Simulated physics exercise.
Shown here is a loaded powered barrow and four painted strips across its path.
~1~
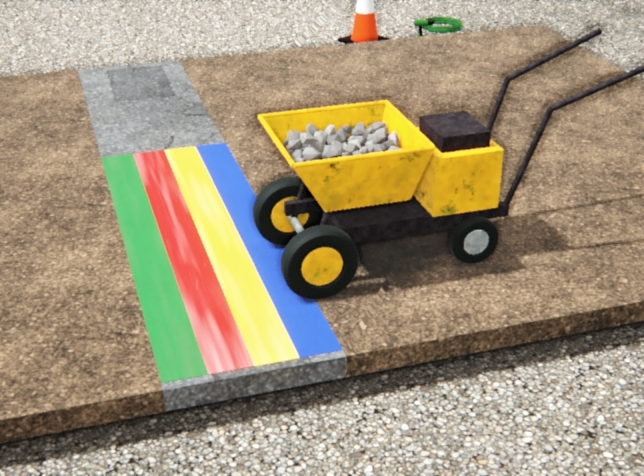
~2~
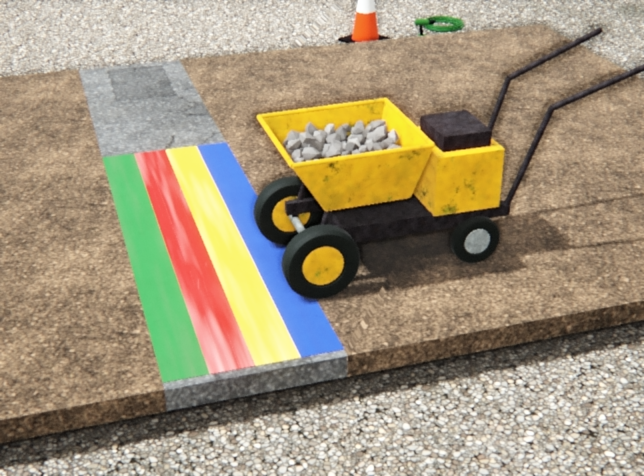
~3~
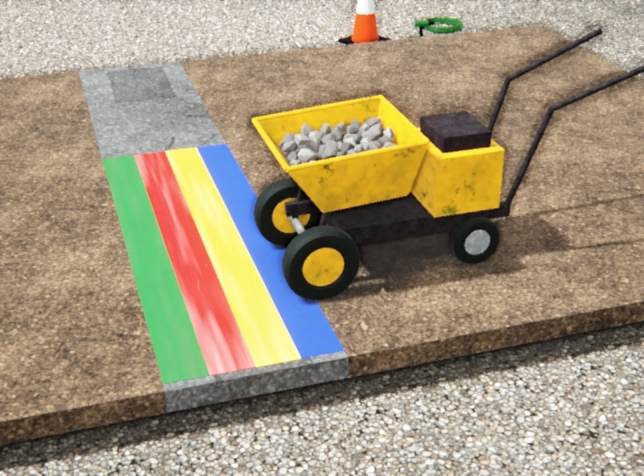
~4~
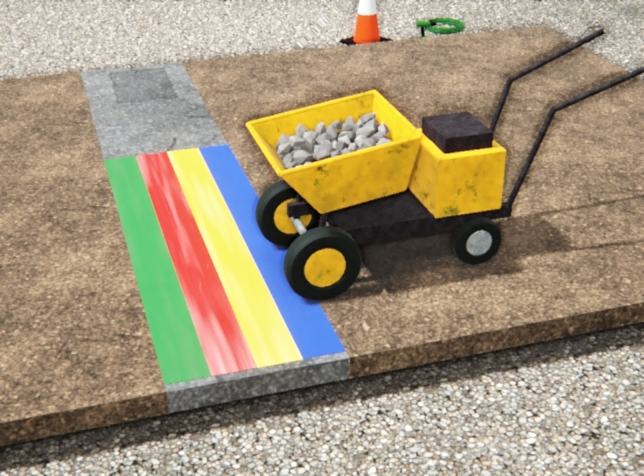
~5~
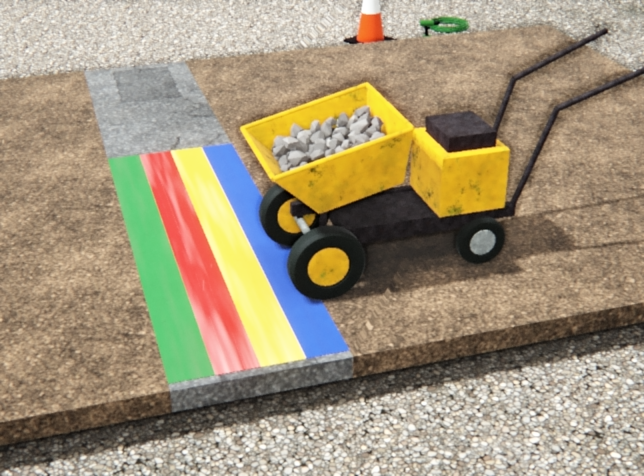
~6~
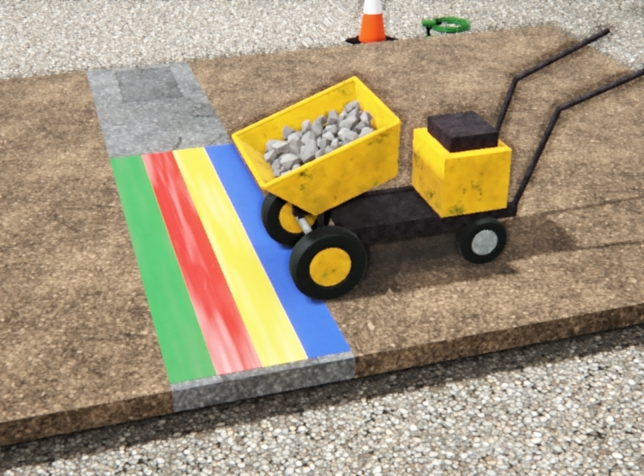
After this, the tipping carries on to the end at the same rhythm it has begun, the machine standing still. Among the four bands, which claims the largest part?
The green one claims the largest part.
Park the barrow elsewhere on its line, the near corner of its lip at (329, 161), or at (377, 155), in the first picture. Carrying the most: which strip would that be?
The red strip for the first spot, the yellow strip for the second.
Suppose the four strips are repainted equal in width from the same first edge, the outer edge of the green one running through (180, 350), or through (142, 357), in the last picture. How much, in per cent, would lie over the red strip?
Roughly 10 per cent, then roughly 30 per cent.
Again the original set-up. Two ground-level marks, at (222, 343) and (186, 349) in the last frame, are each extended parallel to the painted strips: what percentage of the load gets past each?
Roughly 80 per cent, then roughly 50 per cent.
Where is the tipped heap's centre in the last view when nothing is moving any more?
Near (165, 288), more or less.
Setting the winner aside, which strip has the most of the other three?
The next spot goes to red.
Soon, skip tipped steeply; all in the skip.
A while on, skip tipped right over; most in the skip; a stray few over the red strip; about a quarter over the green strip; a stray few falling; a stray few off the paint.
Towards the end, skip tipped right over; about a quarter in the skip; about a quarter over the red strip; about a third over the green strip; about a quarter off the paint.
Finally, skip tipped right over; a small part in the skip; none over the blue strip; none over the yellow strip; about a quarter over the red strip; about a third over the green strip; about a quarter off the paint.
